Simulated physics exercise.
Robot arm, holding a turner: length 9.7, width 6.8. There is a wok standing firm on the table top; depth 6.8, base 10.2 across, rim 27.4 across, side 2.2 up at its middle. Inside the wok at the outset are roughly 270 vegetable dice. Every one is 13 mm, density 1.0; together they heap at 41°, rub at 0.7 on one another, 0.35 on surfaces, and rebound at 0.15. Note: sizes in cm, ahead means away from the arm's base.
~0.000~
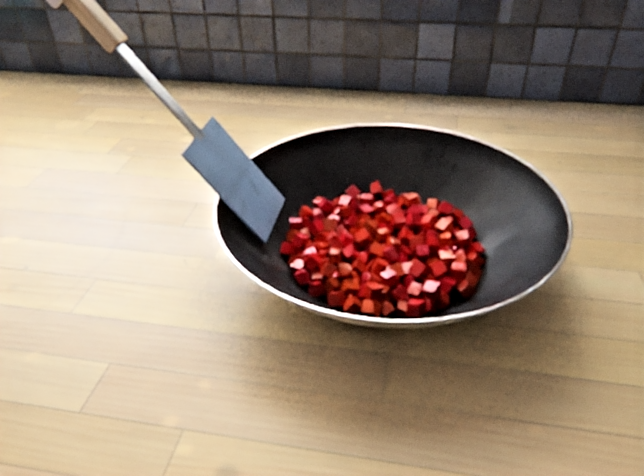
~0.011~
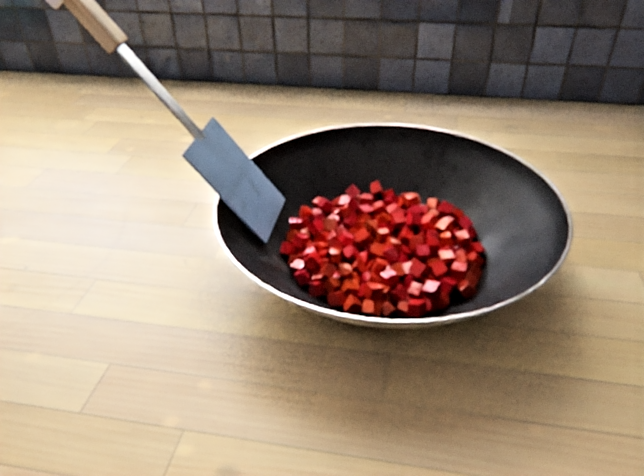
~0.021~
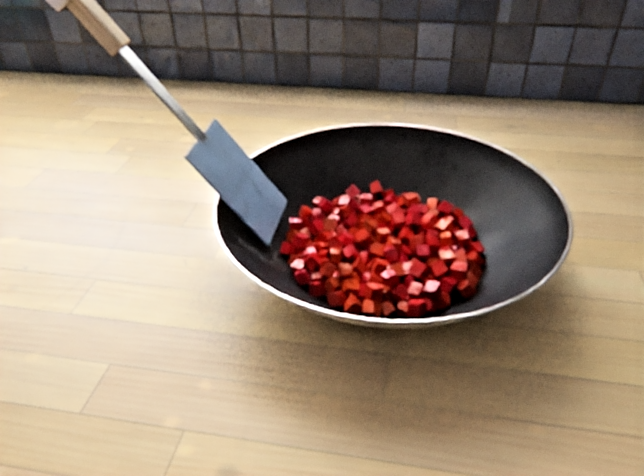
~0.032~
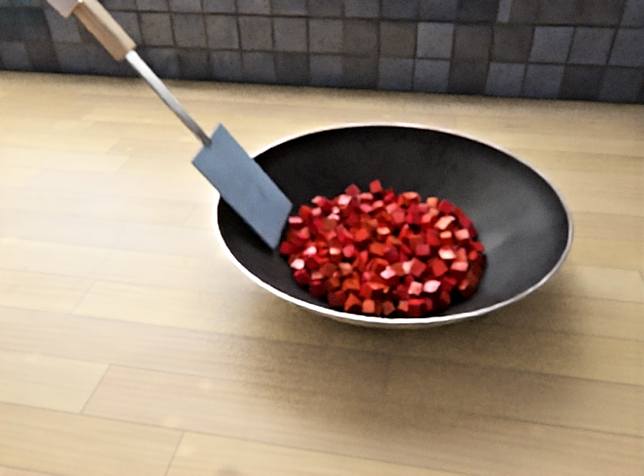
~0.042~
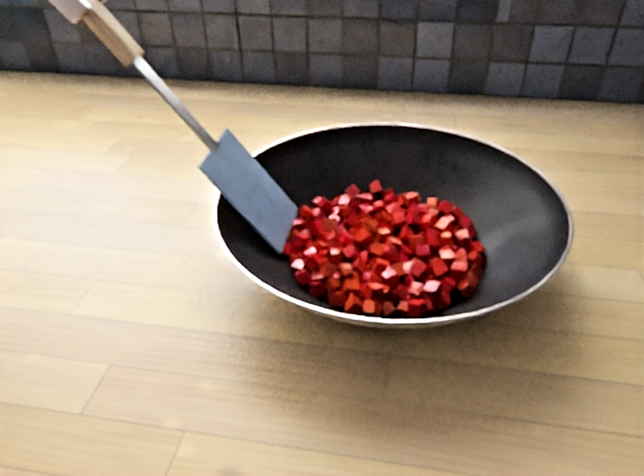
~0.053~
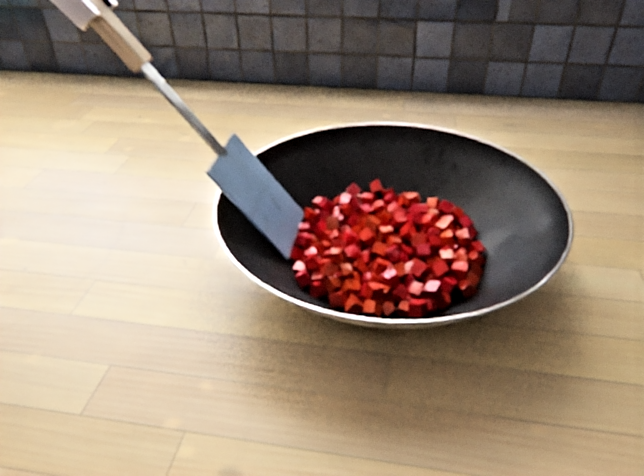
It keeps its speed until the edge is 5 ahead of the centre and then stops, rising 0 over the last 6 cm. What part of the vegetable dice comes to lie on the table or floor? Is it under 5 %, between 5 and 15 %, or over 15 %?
It is between 5 and 15 %.
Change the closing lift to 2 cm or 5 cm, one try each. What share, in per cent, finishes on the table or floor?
Result: Approx. 10 % and 0 %, one try each.
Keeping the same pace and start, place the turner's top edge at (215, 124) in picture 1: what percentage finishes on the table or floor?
10 percent or so.
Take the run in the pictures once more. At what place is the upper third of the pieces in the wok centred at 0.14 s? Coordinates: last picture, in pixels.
At about (453, 239).
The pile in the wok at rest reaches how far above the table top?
8.5 cm.
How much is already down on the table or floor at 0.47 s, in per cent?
Roughly 8 per cent.
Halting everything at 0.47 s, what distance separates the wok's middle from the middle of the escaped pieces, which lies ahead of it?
About 20 cm.
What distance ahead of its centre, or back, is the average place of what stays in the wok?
The kept load is shifted forward by about 5.5 cm.
By 0.14 s, sloping 53°, highest piece 6 above the table; 266 in the wok.
By 0.23 s, sloping 53°, highest piece 8 above the table; 265 in the wok, 1 on the blade or in flight.
By 0.47 s, sloping 53°, highest piece 8 above the table; 245 in the wok, 21 on the table or floor.
By 1.52 s, sloping 53°, highest piece 8 above the table; 245 in the wok, 21 on the table or floor.
Final count, 245 in the wok, 21 on the table or floor. That is 8 % on the table or floor.
